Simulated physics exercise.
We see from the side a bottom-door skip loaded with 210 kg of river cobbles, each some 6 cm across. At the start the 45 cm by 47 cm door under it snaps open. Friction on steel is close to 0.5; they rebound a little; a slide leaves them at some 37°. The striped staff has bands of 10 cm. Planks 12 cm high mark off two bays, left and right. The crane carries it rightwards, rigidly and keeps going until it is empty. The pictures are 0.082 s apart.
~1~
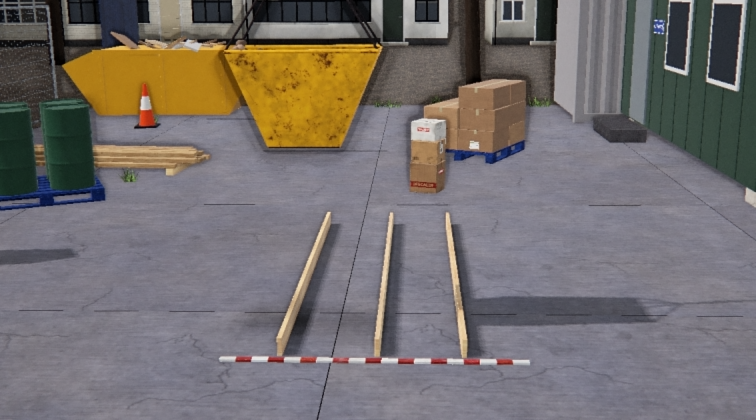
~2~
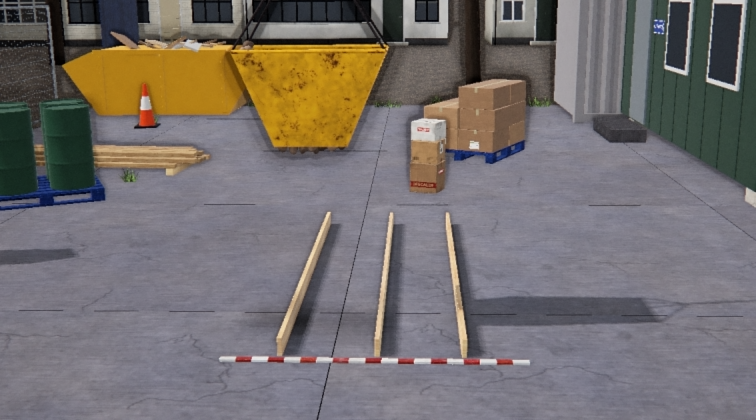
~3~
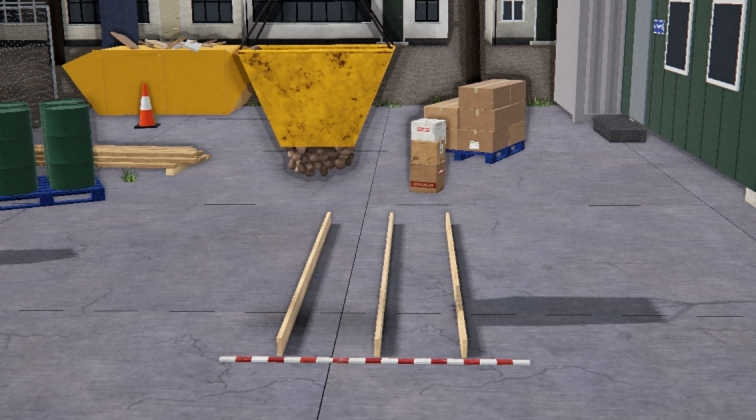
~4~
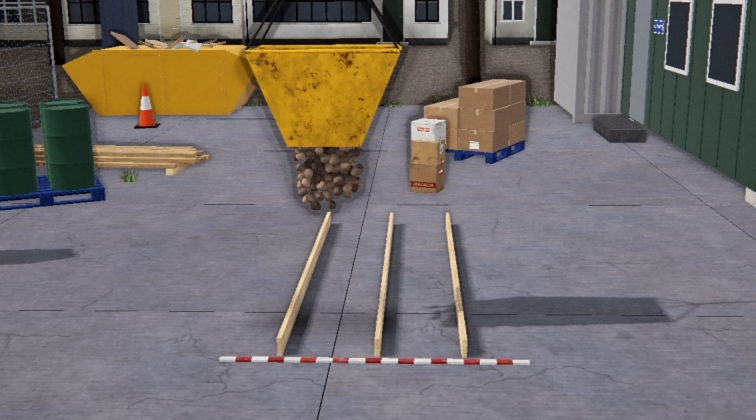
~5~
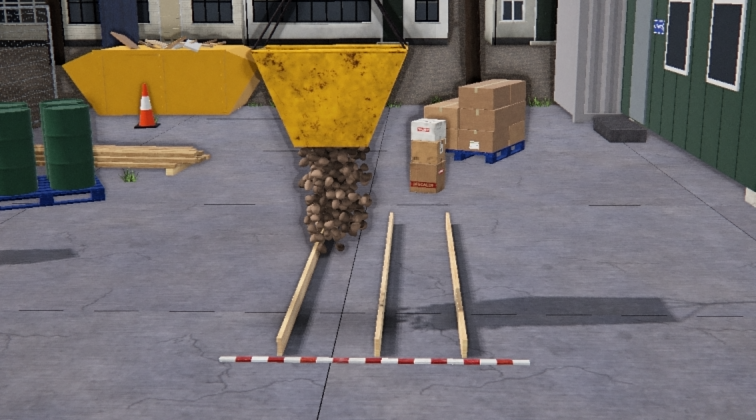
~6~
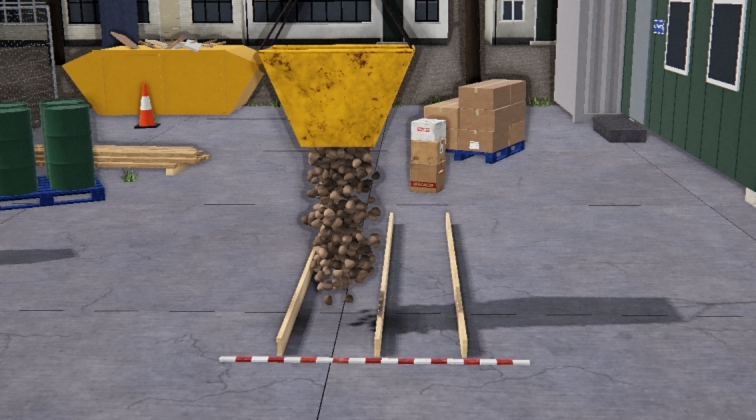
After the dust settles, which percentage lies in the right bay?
Close to 35 in a hundred.
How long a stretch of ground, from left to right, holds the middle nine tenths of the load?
Roughly 100 cm.
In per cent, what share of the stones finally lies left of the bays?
Some 0 per cent of the load.
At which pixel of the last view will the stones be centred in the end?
Near (361, 315).
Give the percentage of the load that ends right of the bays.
Near 0 in a hundred.
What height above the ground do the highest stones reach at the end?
About 20 cm.
Then, 0.3 s after the last picture, 0 % in the bottom-door skip, 87 % falling or lying in the left bay, 13 % falling or lying in the right bay; the stones farthest right are at (418, 316).
Then, 0.7 s after the last picture, 0 % in the bottom-door skip, 1 % falling or lying left of the bays, 65 % falling or lying in the left bay, 35 % falling or lying in the right bay; the stones farthest right are at (454, 307).
Then, 1.3 s after the last picture, 0 % in the bottom-door skip, 1 % falling or lying left of the bays, 64 % falling or lying in the left bay, 35 % falling or lying in the right bay; the stones farthest right are at (481, 313).
Then, 2.2 s after the last picture, 0 % in the bottom-door skip, 1 % falling or lying left of the bays, 64 % falling or lying in the left bay, 35 % falling or lying in the right bay; the stones farthest right are at (483, 313).
Then, 4.1 s after the last picture, 0 % in the bottom-door skip, 1 % left of the bays, 64 % in the left bay, 35 % in the right bay; the stones farthest right are at (483, 313).
